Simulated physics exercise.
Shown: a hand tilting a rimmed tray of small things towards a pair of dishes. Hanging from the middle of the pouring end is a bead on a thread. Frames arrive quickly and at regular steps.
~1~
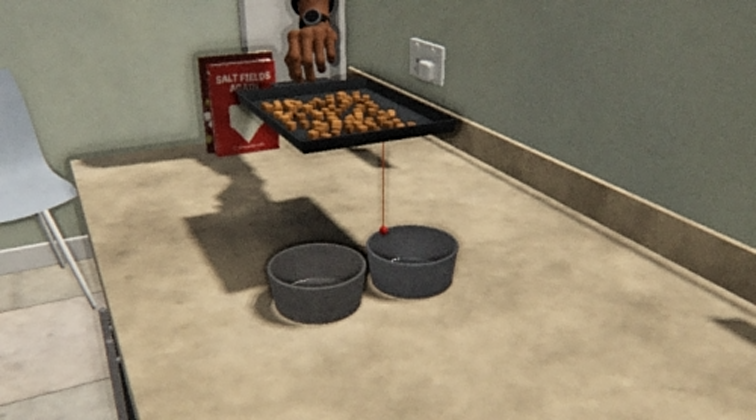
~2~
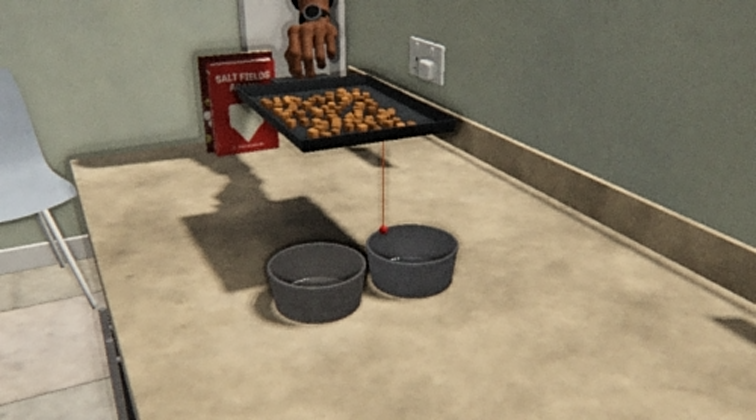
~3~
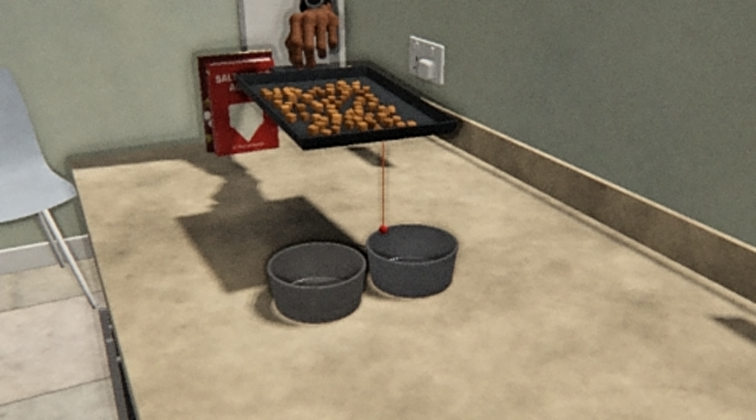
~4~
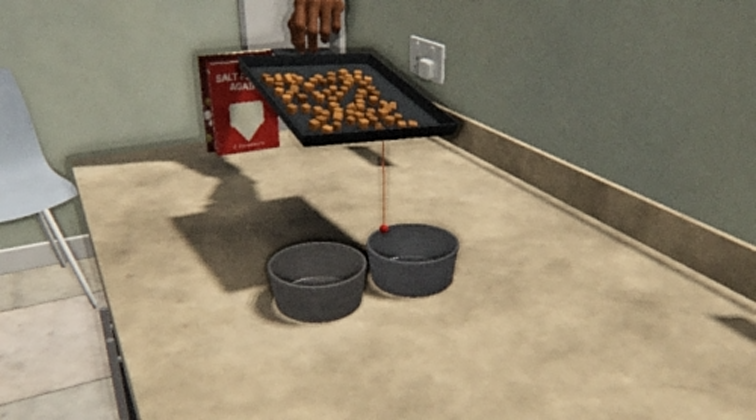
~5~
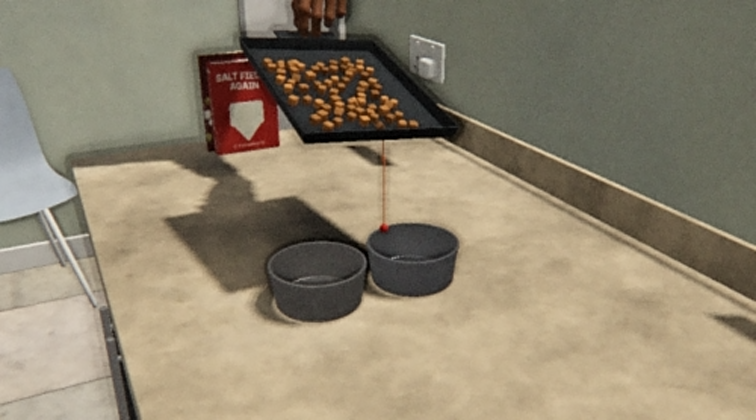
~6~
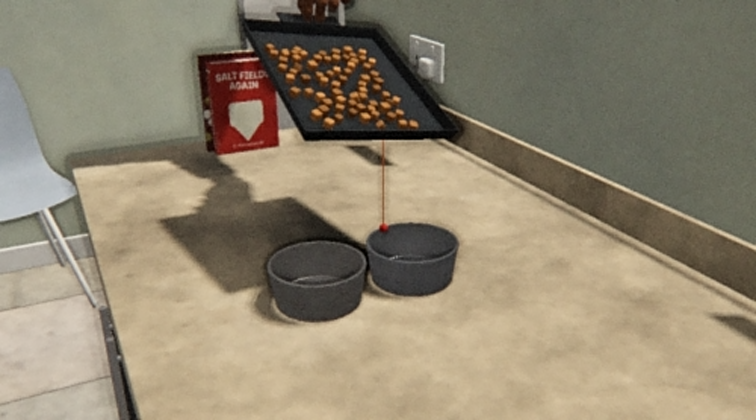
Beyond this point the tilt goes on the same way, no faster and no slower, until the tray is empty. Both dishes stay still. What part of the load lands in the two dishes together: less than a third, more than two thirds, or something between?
I expect the dishes to end up with a share of one to two thirds of the load.
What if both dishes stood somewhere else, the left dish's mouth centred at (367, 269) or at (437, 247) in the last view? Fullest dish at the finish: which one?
The first layout gives the one at right, the second layout gives the one at left.
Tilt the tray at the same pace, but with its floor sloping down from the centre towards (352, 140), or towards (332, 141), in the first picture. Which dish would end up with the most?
First try, the dish at left; second try, the dish at left.
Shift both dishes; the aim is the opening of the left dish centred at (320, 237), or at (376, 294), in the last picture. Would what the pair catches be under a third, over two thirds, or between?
Below one third; under a third.
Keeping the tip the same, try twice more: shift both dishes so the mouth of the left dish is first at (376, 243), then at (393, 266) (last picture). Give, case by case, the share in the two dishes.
Trial 1 about 50 %, trial 2 about 60 %.
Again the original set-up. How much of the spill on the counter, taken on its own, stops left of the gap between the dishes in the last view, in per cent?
0 in a hundred, roughly.
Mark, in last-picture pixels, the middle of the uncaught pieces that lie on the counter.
My estimate puts the centre near (477, 260).
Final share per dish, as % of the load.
Left dish 0, right dish 50 %.
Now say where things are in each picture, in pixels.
In the first picture, corners of the pouring end near (303, 140) and (454, 119), level; middle of the load near (338, 113), brown sugar cubes; left dish near (336, 301); right dish near (434, 277); bead on its thread near (383, 230).
In the second picture, corners of the pouring end near (303, 139) and (454, 119), level; middle of the load near (338, 110).
In the third picture, corners of the pouring end near (304, 137) and (454, 120), tipped barely, lowest at the right corner; middle of the load near (338, 105).
In the fourth picture, corners of the pouring end near (305, 134) and (455, 123), tipped a little, lowest at the right corner; middle of the load near (339, 96).
In the fifth picture, corners of the pouring end near (307, 131) and (455, 125), tipped clearly, lowest at the right corner; middle of the load near (341, 88).
In the sixth picture, corners of the pouring end near (308, 129) and (455, 128), tipped clearly, lowest at the right corner; middle of the load near (342, 80), a little on the move; left dish near (336, 299); right dish near (435, 275).
Shortly afterwards, tray tipped steeply; all but a few on the tray; only a few in the air.
Next, tray tipped past a quarter turn; the bulk on the tray; a little in the right dish; only a few outside both; a little in the air.
Some moments later, tray tipped past a quarter turn; near half in the right dish; near half outside both.
In the end, tray tipped past a quarter turn; none at all in the left dish; near half in the right dish; near half outside both.
